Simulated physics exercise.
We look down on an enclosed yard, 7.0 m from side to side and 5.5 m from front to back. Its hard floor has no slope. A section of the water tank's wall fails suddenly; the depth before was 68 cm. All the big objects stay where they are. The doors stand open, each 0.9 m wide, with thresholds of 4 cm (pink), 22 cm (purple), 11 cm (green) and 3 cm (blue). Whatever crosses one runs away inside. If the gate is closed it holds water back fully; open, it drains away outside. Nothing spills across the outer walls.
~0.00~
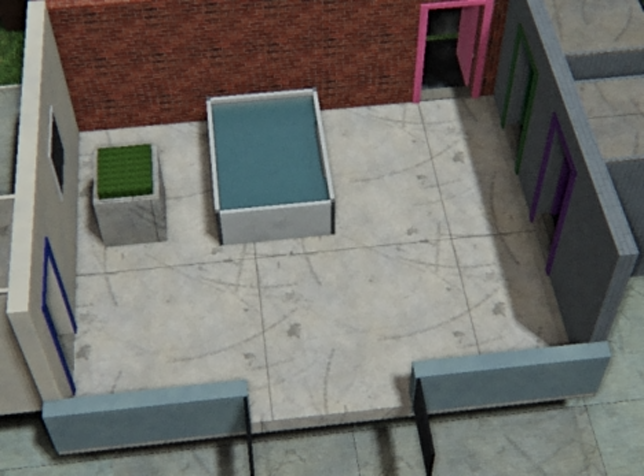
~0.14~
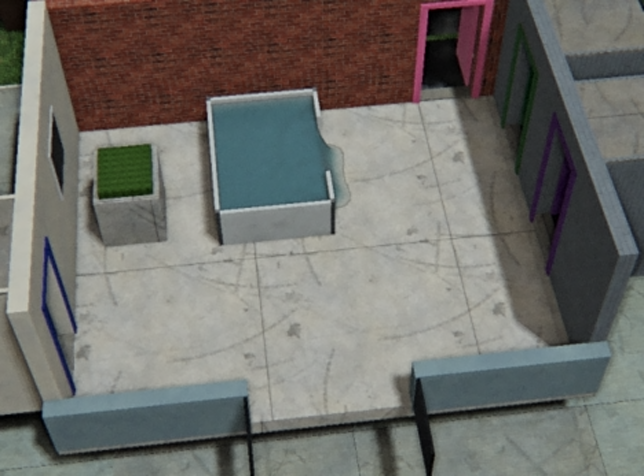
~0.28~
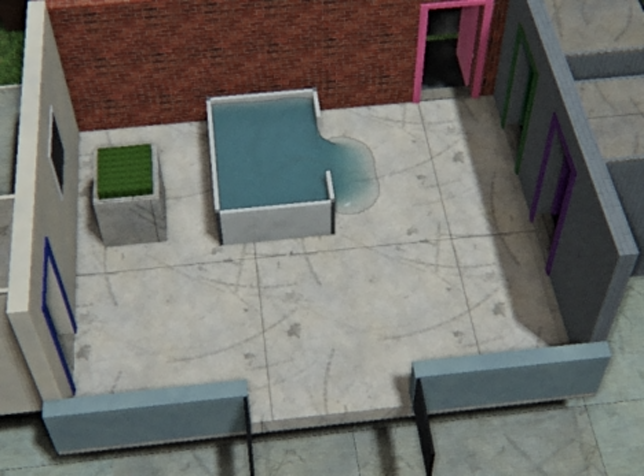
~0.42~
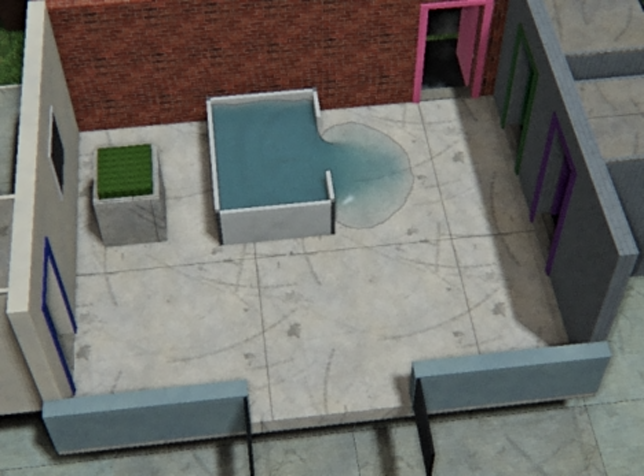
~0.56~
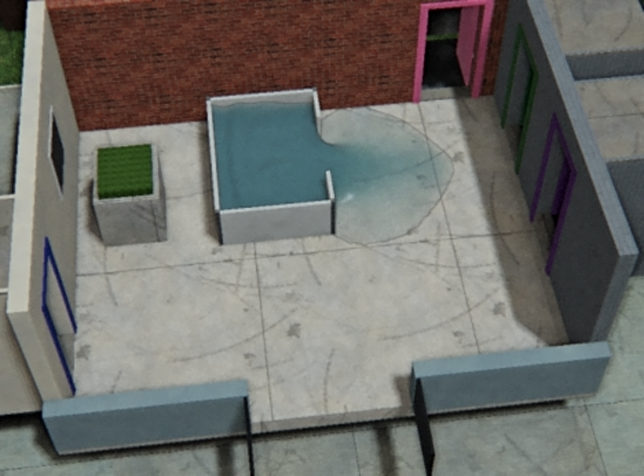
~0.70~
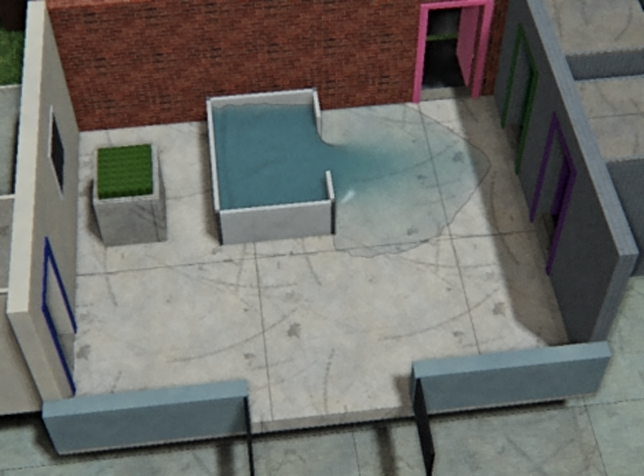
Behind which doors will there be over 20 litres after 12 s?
Door by door: At the pink door it passes the limit; at the purple door it stays under the limit; at the green door it exceeds the limit; at the blue door it exceeds the limit.
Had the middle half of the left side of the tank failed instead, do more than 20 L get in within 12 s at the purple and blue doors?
Against that limit: Purple not over, blue over.
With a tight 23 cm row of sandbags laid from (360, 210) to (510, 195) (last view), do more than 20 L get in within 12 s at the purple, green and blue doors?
Against that limit: Purple not over, green over, blue below.
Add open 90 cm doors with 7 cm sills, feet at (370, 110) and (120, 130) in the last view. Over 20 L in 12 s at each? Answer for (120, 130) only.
There: Not over.
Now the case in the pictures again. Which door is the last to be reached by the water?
It is the blue one.
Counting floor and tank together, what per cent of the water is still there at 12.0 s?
About 68 per cent.
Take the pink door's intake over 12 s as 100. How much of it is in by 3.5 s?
About 35 per cent.
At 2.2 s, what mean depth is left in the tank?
Some 35 cm.
After 1.4 s water covers 30 % of the floor and is deepest (38 cm) near (328, 179); pink door 12 cm at the sill, 1 L in, purple door 8 cm at the sill, 0 L in, green door 20 cm at the sill, 42 L in, blue door not reached.
After 2.2 s water covers 35 % of the floor and is deepest (32 cm) near (500, 146); pink door 17 cm at the sill, 34 L in, purple door 21 cm at the sill, 0 L in, green door 31 cm at the sill, 135 L in, blue door not reached.
After 3.5 s water covers 40 % of the floor and is deepest (23 cm) near (568, 372); pink door 15 cm at the sill, 114 L in, purple door 13 cm at the sill, 0 L in, green door 19 cm at the sill, 233 L in, blue door not reached.
After 7.0 s water covers 75 % of the floor and is deepest (13 cm) near (556, 329); pink door 11 cm at the sill, 284 L in, purple door 9 cm at the sill, 0 L in, green door 11 cm at the sill, 277 L in, blue door not reached.
After 12.0 s water covers 95 % of the floor and is deepest (8 cm) near (543, 375); pink door 6 cm at the sill, 350 L in, purple door 7 cm at the sill, 0 L in, green door 7 cm at the sill, 277 L in, blue door 7 cm at the sill, 37 L in.
